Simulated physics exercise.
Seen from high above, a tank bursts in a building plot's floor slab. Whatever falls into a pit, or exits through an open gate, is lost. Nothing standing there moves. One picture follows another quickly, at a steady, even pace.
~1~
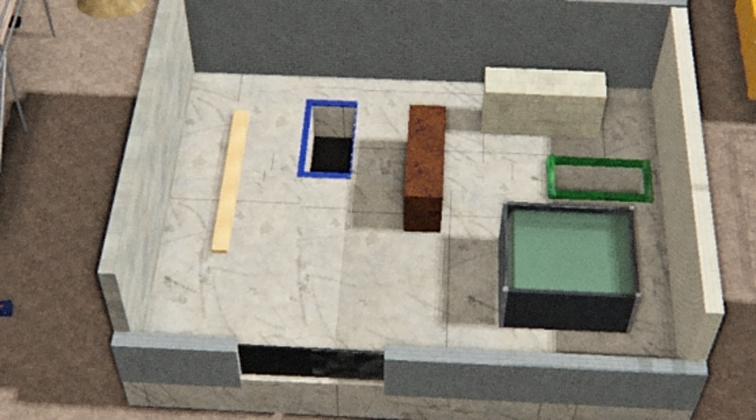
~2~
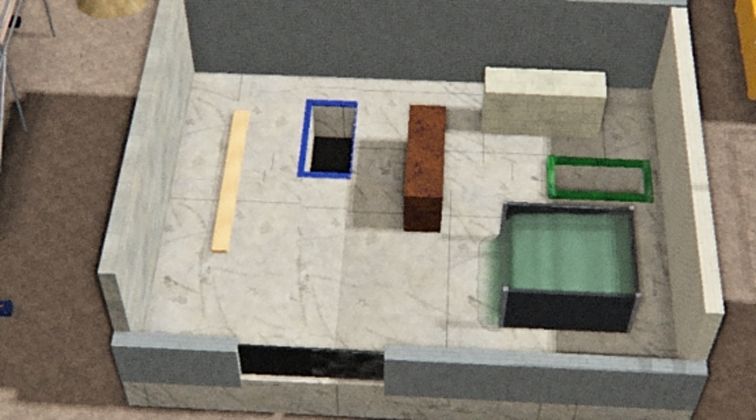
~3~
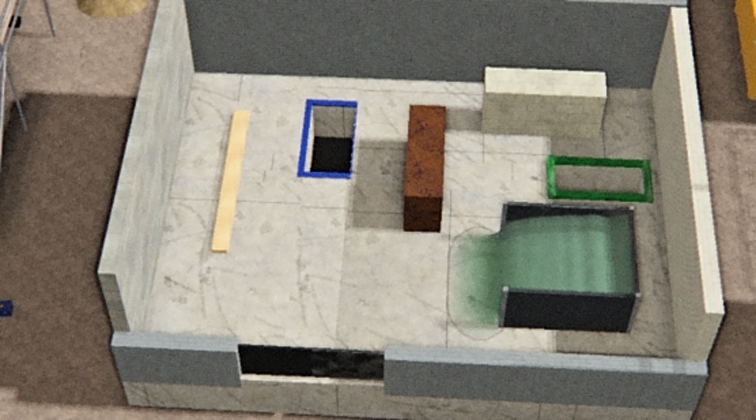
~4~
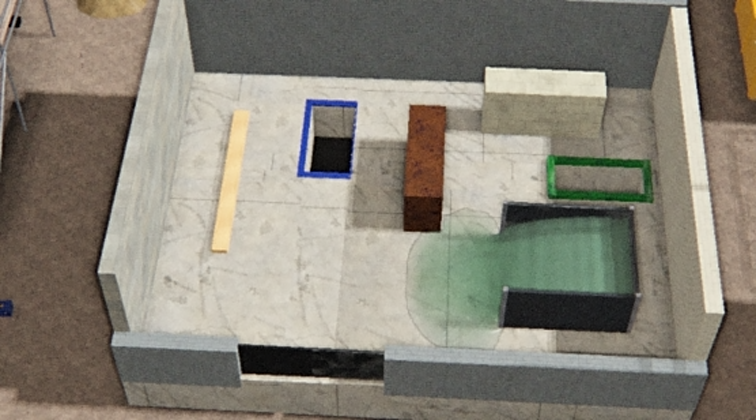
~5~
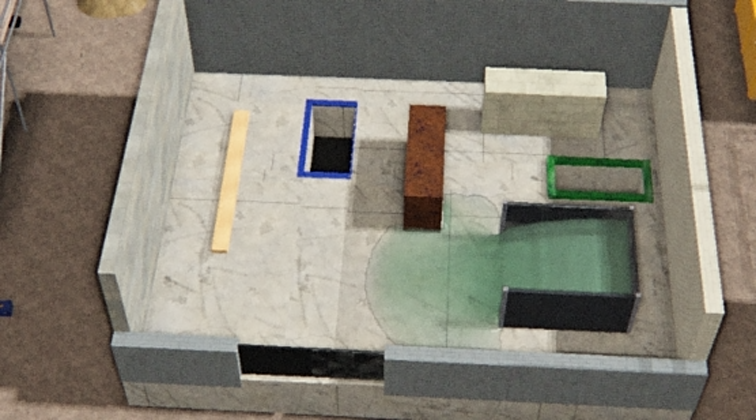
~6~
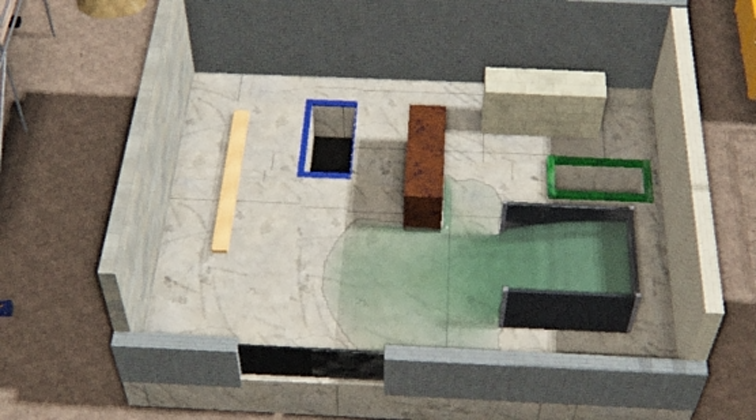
A walled plot with a pale stone floor held a dark tank of green water, which poured out through the tank's open left side and spread leftward across the floor, past the rusty brown block.
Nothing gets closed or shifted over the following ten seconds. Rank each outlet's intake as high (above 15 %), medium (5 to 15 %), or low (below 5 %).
Intake: The gate is low; the green pit is low; the blue pit is high.
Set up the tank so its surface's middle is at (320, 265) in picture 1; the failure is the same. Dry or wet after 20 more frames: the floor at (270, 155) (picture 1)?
At that place: Flooded.
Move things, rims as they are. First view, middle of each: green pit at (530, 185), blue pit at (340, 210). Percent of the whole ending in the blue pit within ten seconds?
So the blue pit ends up with 30 in a hundred.
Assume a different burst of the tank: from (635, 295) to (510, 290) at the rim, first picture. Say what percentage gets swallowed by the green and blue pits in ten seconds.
Result - green: 10 %; blue: 12 %.
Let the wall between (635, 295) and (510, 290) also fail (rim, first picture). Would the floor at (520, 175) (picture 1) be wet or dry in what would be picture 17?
Lab note: Point recorded as parched.
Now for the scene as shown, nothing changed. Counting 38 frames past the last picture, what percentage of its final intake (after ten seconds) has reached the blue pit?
Roughly 30 per cent.
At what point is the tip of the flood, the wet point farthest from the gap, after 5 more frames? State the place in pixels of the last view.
Near (151, 300).
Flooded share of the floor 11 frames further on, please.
Close to 55 in a hundred, I think.
A moment on, water covers 40 % of the floor; the gate 0 %, the green pit 0 %, the blue pit 0 %.
Next, water covers 55 % of the floor; the gate 0 %, the green pit 0 %, the blue pit 0 %.
Then, water covers 65 % of the floor; the gate 0 %, the green pit 0 %, the blue pit 1 %.
Later, water covers 75 % of the floor; the gate 0 %, the green pit 0 %, the blue pit 8 %.
In the end, water covers 85 % of the floor; the gate 0 %, the green pit 0 %, the blue pit 26 %.
